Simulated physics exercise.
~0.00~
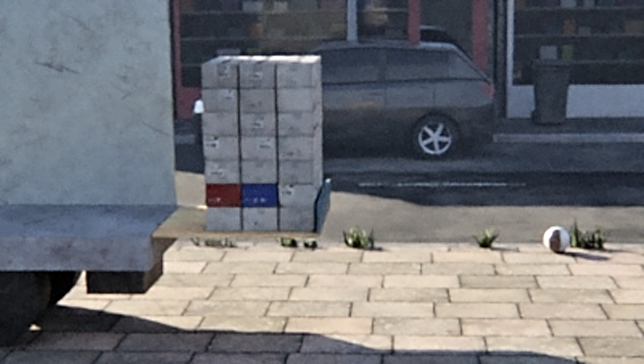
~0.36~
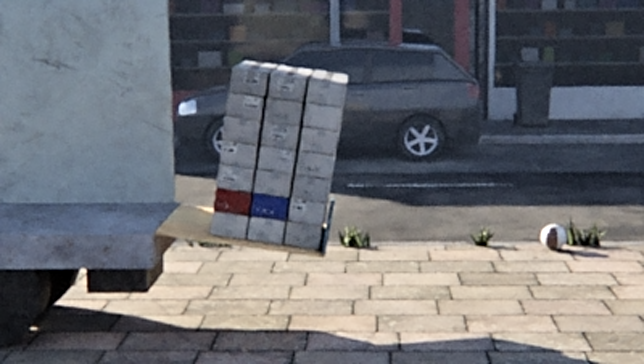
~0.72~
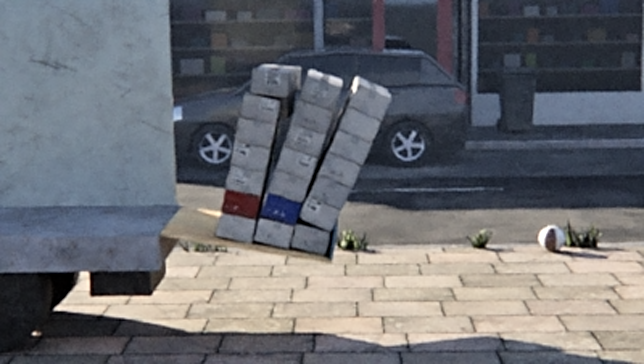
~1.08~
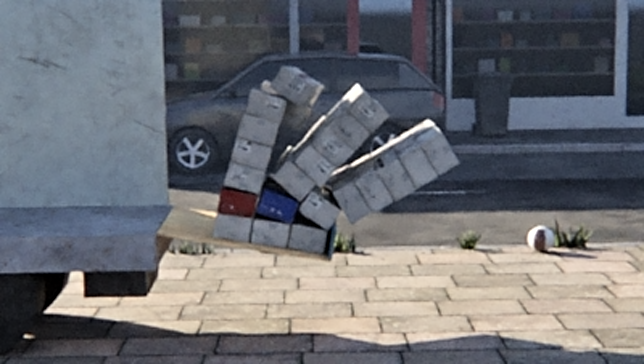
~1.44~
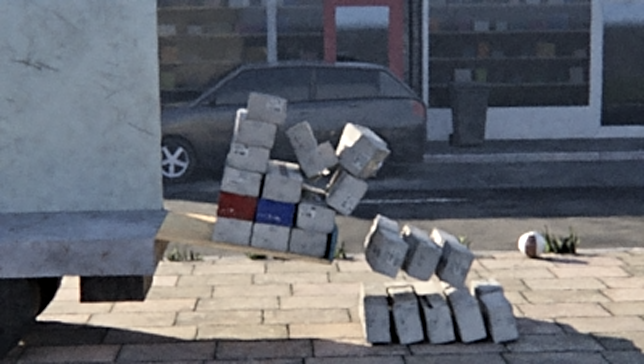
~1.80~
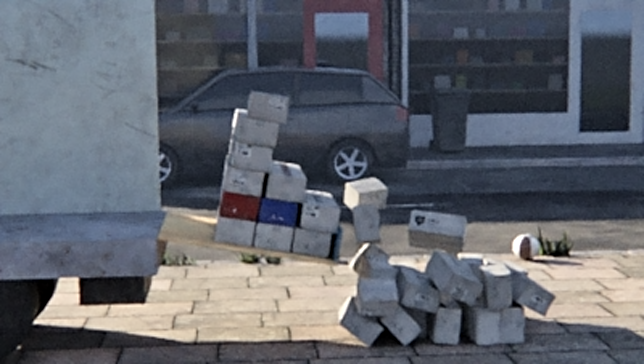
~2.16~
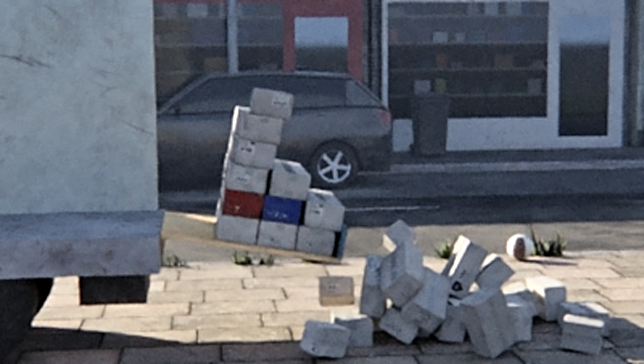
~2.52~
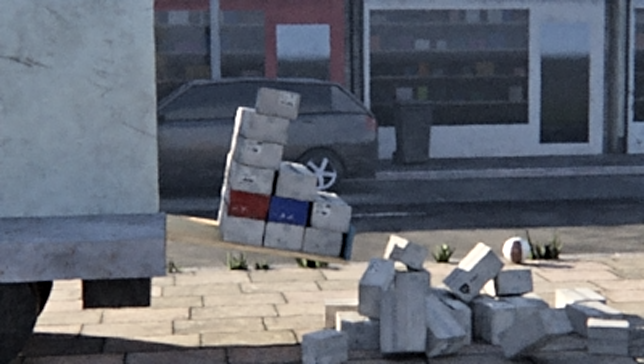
Stacked grey parcels tipping rightward off a lorry's drooping tail lift and tumbling onto the paving, red and blue ones staying aboard.
